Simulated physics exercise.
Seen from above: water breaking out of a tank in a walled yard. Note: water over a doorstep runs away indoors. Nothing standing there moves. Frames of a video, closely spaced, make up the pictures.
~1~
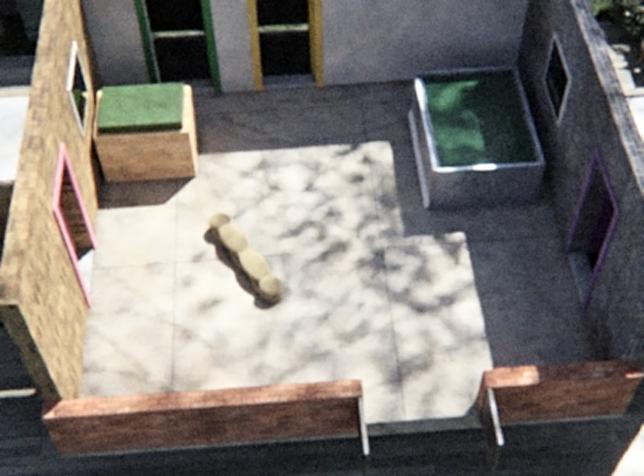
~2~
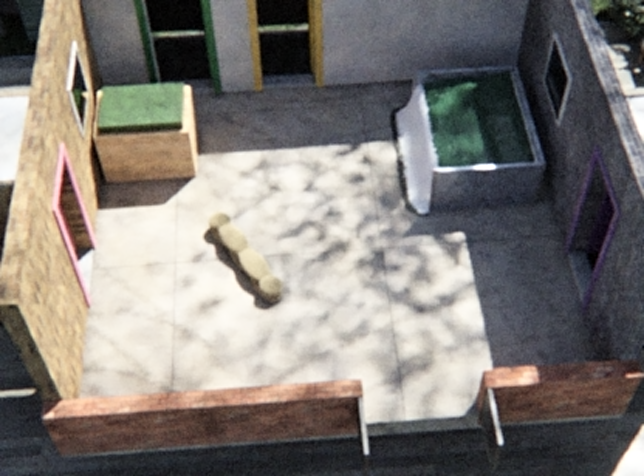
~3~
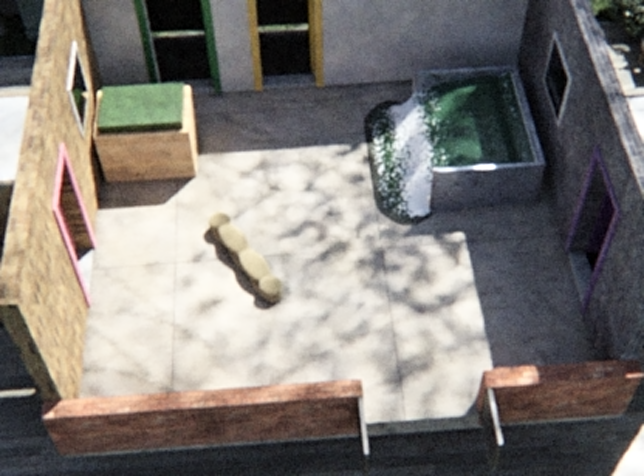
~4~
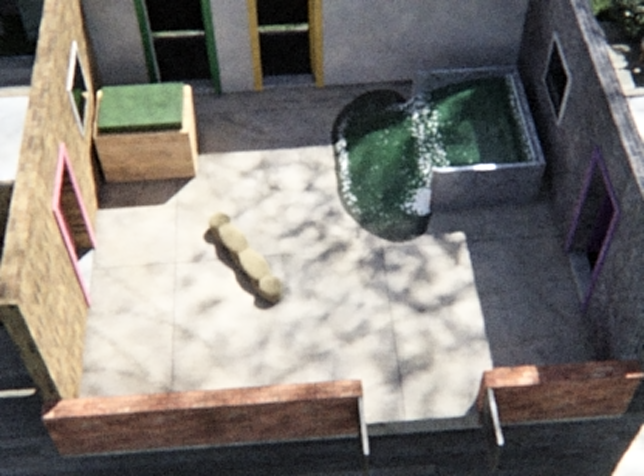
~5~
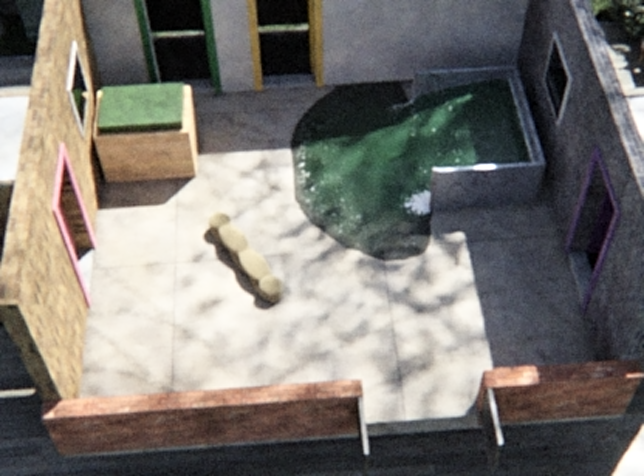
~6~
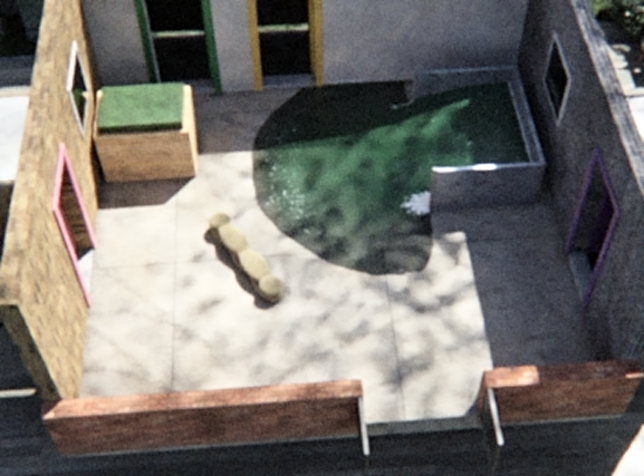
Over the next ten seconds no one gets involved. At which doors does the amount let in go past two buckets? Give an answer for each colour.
The pink door tips over the cap there. The purple door stays at or under the cap there. The yellow door tips over the cap there. The green door tips over the cap there.
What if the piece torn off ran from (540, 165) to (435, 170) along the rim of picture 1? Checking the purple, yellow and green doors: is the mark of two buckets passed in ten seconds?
Going through them, the purple one clears the cutoff, the yellow one falls below the cutoff, the green one falls below the cutoff.
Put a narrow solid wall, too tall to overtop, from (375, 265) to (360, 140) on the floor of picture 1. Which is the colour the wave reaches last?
It is the door marked pink.
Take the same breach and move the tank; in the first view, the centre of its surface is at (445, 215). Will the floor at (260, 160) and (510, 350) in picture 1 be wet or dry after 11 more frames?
Submerged, then unflooded.
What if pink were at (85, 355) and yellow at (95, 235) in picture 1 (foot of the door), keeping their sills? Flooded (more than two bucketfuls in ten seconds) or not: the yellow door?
The yellow door exceeds it.
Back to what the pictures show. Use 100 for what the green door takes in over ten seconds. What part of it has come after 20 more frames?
It should be near 70 percent of the ten-second total.
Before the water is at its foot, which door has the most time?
My answer: The purple-painted one.
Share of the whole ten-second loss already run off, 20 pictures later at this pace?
I get 35 percent.
A moment on, water covers 40 % of the floor; the pink door not reached, the purple door not reached, the yellow door under two buckets in, the green door wet at the sill, nothing in.
Next, water covers 50 % of the floor; the pink door wet at the sill, nothing in, the purple door not reached, the yellow door under two buckets in, the green door under two buckets in.
Then, water covers 65 % of the floor; the pink door over two buckets in, the purple door not reached, the yellow door over two buckets in, the green door over two buckets in.
Later, water covers 75 % of the floor; the pink door over two buckets in, the purple door not reached, the yellow door over two buckets in, the green door far over two buckets in.
In the end, water covers 95 % of the floor; the pink door over two buckets in, the purple door wet at the sill, nothing in, the yellow door over two buckets in, the green door far over two buckets in.
